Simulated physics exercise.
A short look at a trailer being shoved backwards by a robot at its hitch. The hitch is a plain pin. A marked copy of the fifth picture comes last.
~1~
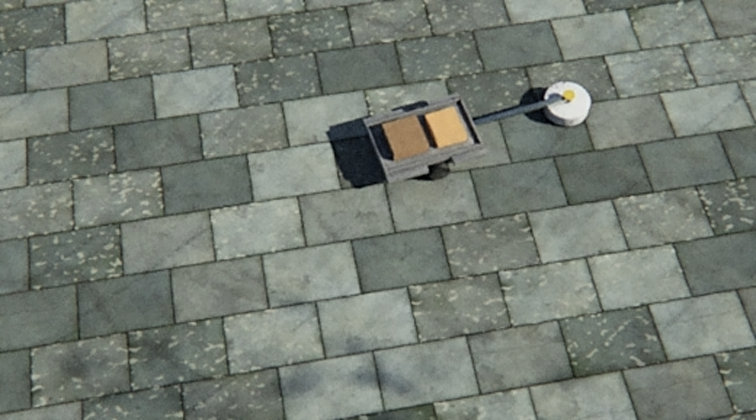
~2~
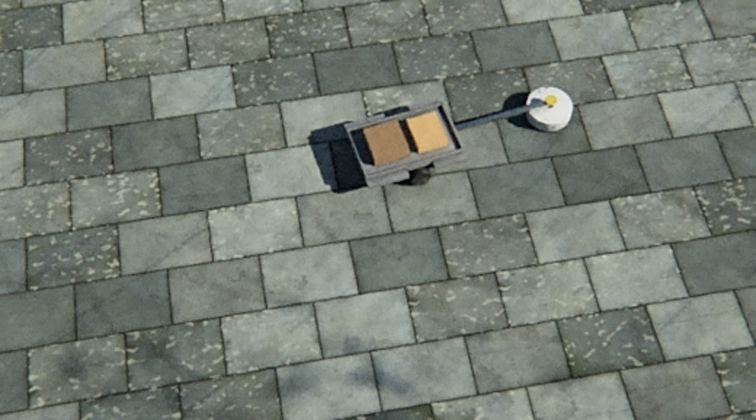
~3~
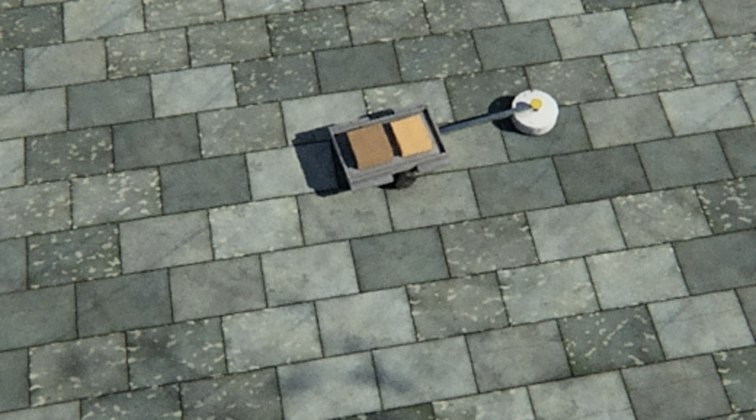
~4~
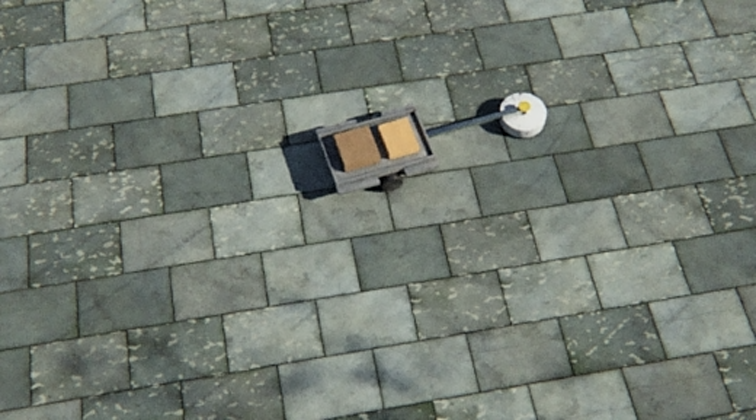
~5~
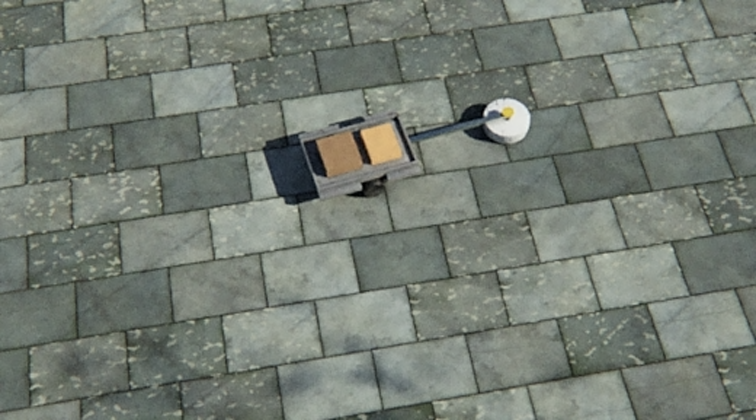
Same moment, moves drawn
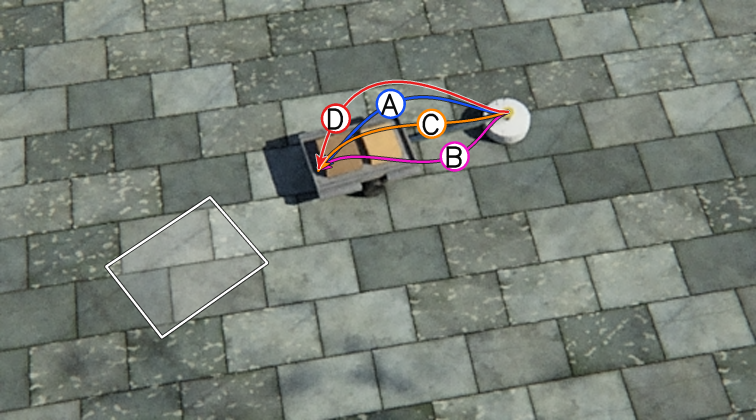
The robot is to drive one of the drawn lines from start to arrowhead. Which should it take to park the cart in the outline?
Route A.
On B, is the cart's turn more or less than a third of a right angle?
Less than that.
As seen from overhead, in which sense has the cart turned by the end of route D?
It turns anticlockwise.
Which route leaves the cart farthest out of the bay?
B is the worst.
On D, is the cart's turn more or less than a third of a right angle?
More than that.
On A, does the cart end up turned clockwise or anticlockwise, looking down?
Anticlockwise.
On the marked copy, A from (508, 112) via (398, 101) to (320, 169); B from (508, 112) via (429, 162) to (318, 171); C from (508, 112) via (405, 126) to (318, 171); D from (508, 112) via (385, 83) to (319, 168); the bay at (187, 265).
Taking A. A third of the way, robot (429, 105), cart (302, 177).
Two thirds of the way, robot (362, 131), cart (244, 222).
When it is over, robot (319, 178), cart (186, 266); the cart stands in the bay.
As for the rest, B leaves the cart at (157, 164), out of the bay; C leaves the cart at (162, 225), out of the bay; D leaves the cart at (226, 298), out of the bay.
